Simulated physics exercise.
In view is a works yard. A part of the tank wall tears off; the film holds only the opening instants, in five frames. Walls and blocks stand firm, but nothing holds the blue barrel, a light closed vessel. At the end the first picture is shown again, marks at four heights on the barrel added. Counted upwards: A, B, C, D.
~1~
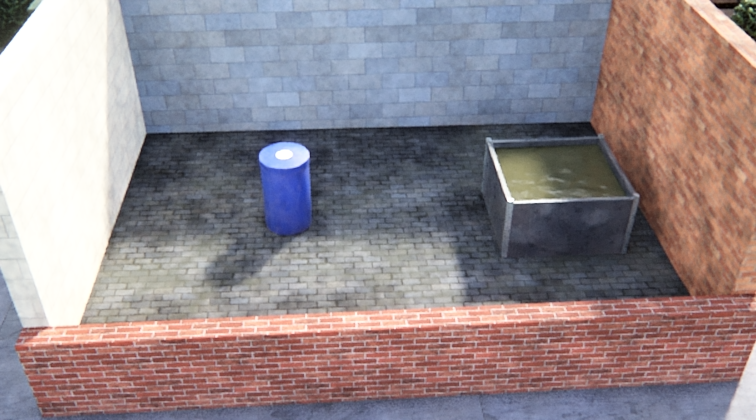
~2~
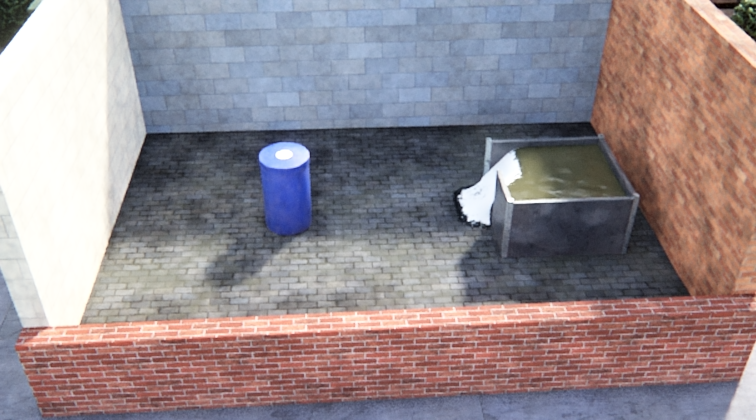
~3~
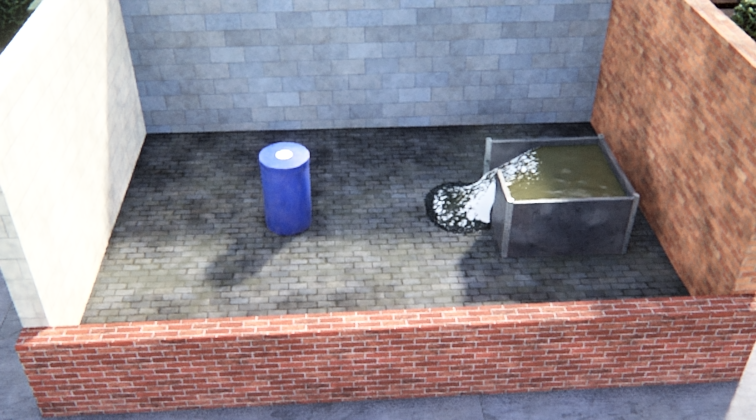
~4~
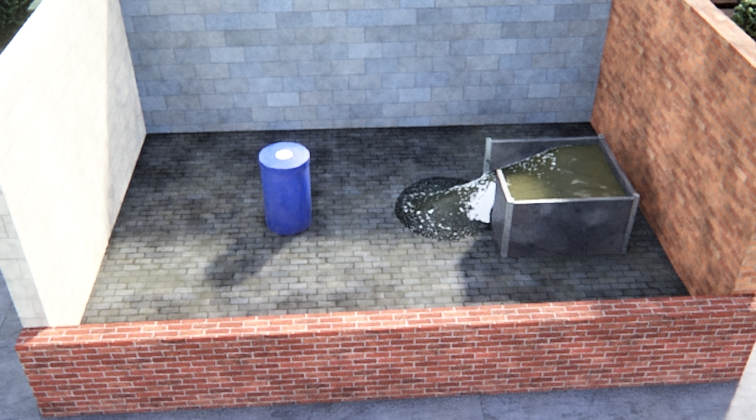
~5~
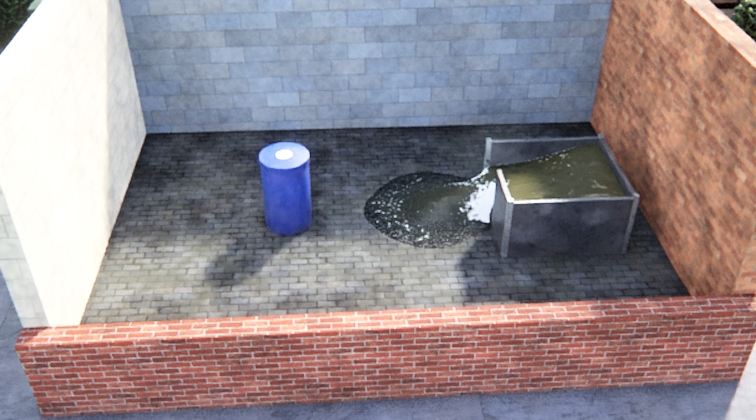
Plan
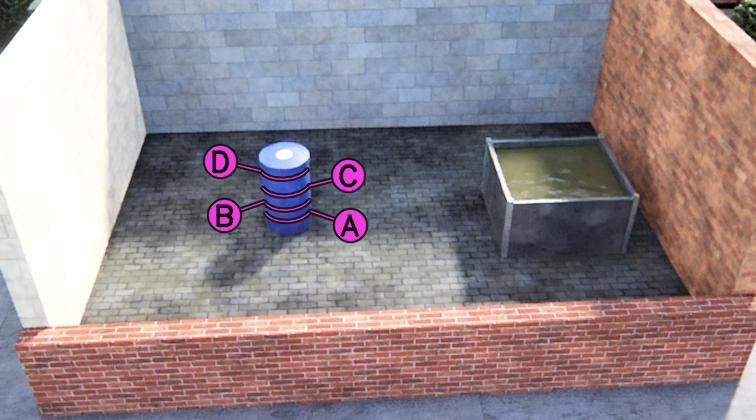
Murky water pouring from the left side of a full metal tank, spreading leftward across paving in a walled yard with a blue barrel.
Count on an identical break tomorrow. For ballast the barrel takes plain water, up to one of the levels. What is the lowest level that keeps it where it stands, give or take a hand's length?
I would pick line A.
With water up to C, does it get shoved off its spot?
No, not at all.
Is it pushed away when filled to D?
No, that is safe.
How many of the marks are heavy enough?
All four.
In magenta, A at (287, 221); B at (286, 210); C at (285, 196); D at (283, 179); from the bottom up A, B, C, D.
If A is chosen, it does not move.
If B is chosen, it does not move.
If C is chosen, it does not move.
If D is chosen, it does not move.
